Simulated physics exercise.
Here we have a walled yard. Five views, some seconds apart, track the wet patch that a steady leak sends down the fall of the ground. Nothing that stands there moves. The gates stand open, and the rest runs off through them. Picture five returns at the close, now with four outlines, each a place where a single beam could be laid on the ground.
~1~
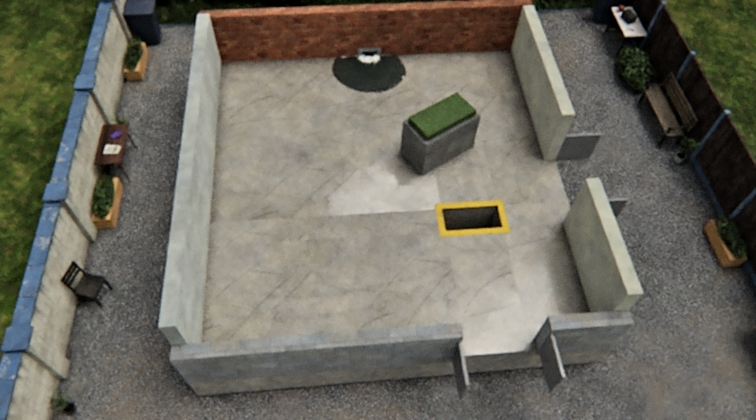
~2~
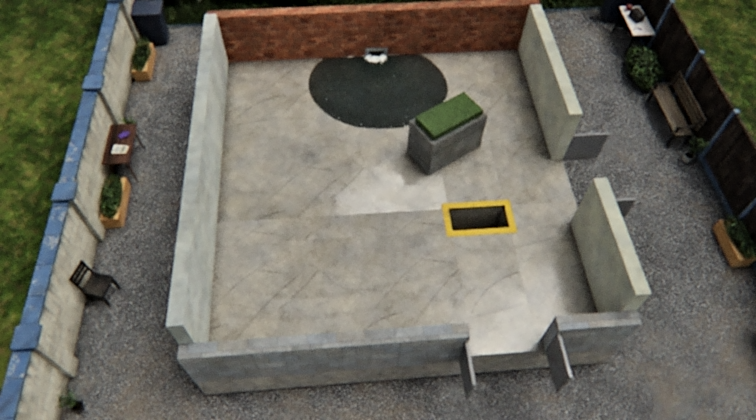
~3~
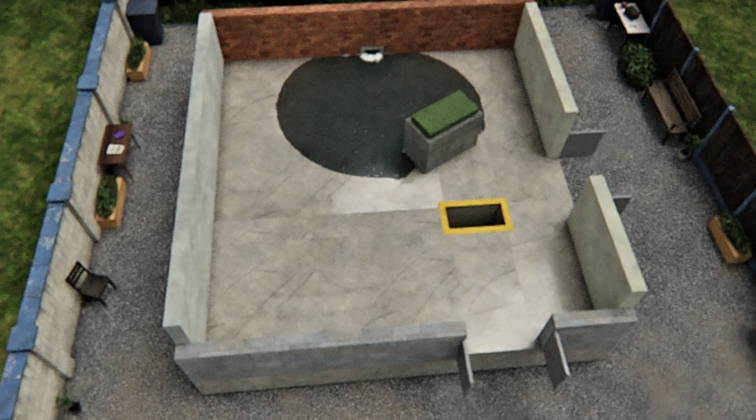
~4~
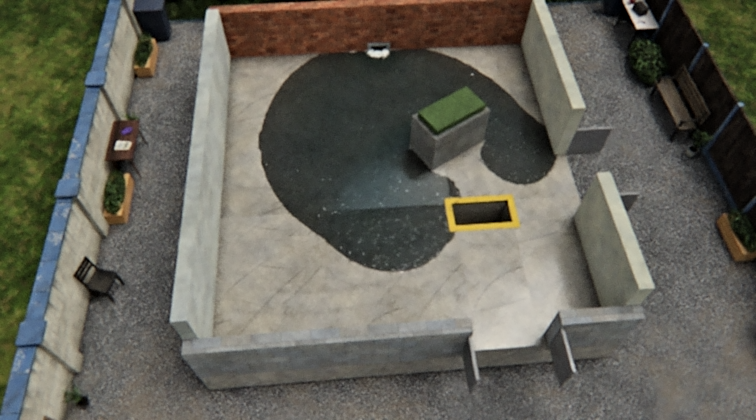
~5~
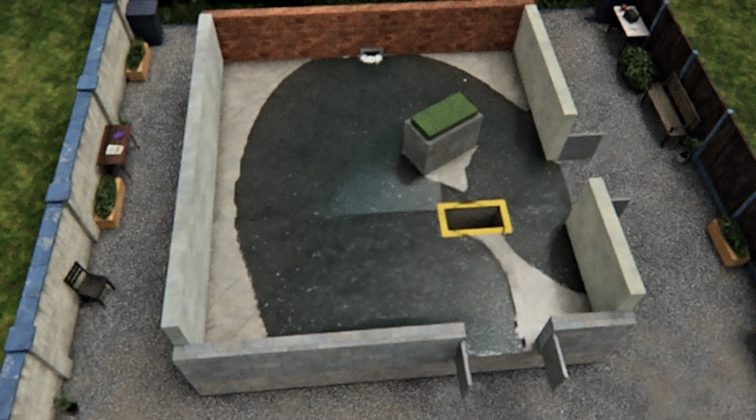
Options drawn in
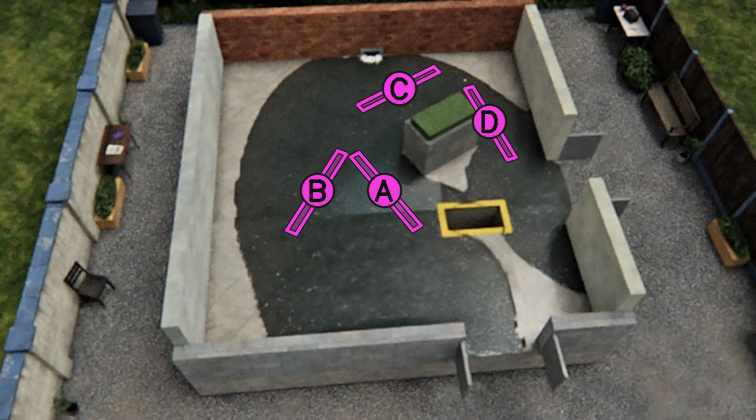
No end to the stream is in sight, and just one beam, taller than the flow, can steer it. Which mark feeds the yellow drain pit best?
Place A.
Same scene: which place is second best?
Here it is place D.
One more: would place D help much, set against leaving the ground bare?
Yes, by a good deal.
In magenta, A from (354, 154) to (417, 228); B from (291, 232) to (342, 152); C from (360, 107) to (436, 69); D from (468, 87) to (511, 158).
If A is chosen, about 29 % of the stream goes into the yellow drain pit, about 70 % out by the gates.
If B is chosen, about 6 % of the stream goes into the yellow drain pit, about 93 % out by the gates.
If C is chosen, about 4 % of the stream goes into the yellow drain pit, about 96 % out by the gates.
If D is chosen, about 14 % of the stream goes into the yellow drain pit, about 85 % out by the gates.
